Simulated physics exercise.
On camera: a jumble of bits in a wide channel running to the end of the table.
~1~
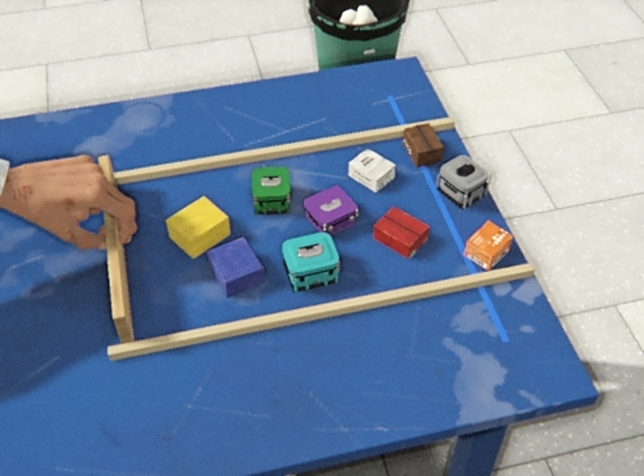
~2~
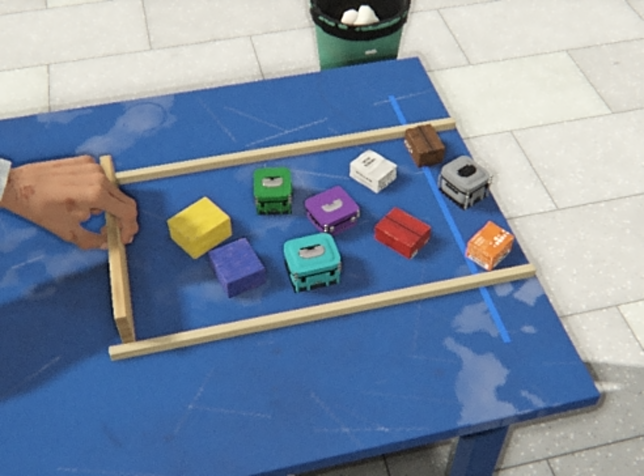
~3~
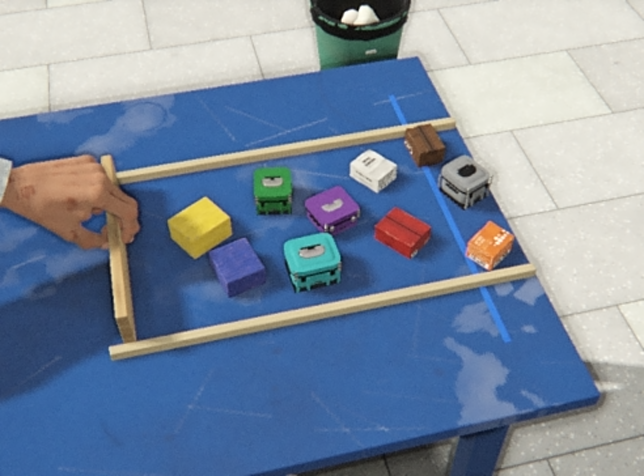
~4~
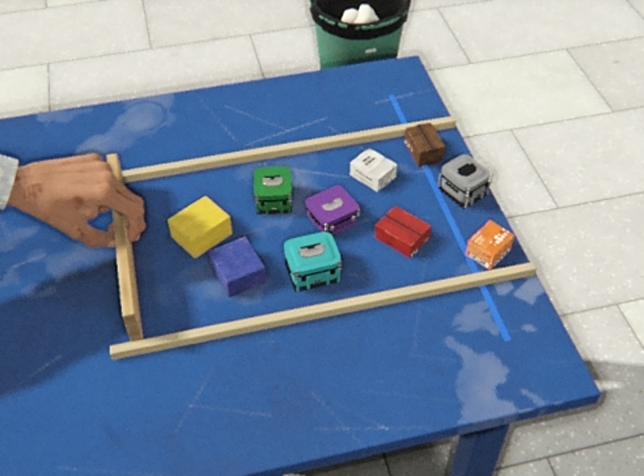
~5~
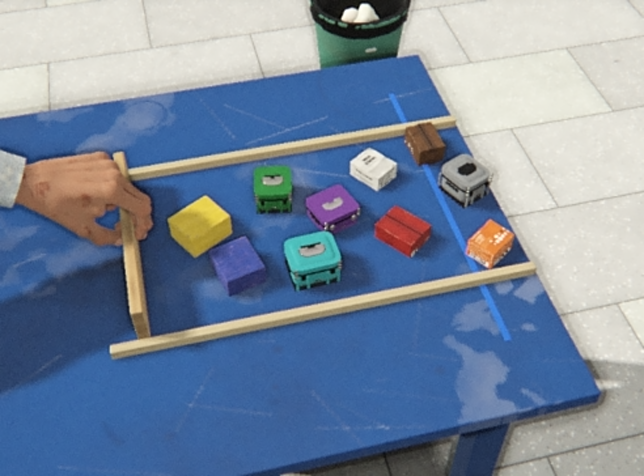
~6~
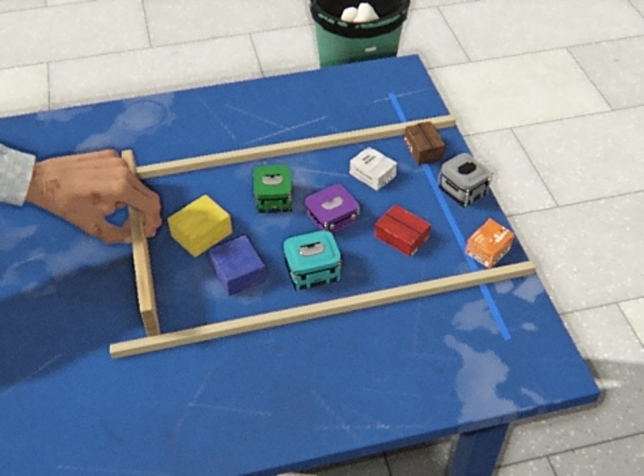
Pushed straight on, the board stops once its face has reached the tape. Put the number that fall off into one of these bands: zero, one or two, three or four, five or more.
That is five or more.
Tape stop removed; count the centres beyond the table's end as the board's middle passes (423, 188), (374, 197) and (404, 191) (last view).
4; 0; 3.
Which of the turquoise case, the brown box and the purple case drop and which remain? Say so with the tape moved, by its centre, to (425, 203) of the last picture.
Turquoise case stays put, brown box goes off, purple case stays put.
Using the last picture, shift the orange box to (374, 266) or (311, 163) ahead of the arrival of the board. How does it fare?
Taking them in order, it drops away and then it stays put.
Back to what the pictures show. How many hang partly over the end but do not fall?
I get 1.
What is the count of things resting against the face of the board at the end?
The count in contact is 3.
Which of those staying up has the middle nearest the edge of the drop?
That's the white box.
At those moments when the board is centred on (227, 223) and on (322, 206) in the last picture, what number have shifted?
First 3, then 6.
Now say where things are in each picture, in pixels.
Grey case (463, 182); orange box (489, 246); brown box (423, 145); board (115, 245); tape (440, 202), in the first picture.
Orange box (490, 246); board (117, 245), in the second picture.
Brown box (425, 145); red box (403, 233), in the third picture.
Grey case (465, 181); turquoise case (312, 261), in the fourth picture.
Orange box (491, 244); yellow block (200, 226), in the fifth picture.
Grey case (465, 179); orange box (490, 243); brown box (425, 143); board (140, 239); tape (441, 199), in the sixth picture.
Soon after, none off yet; grey case at rest near (465, 179); orange box at rest near (490, 243); brown box at rest near (425, 143).
In the end, the number that fall off is five or more; gone, turquoise case, purple case, red box, brown box, orange box and grey case.
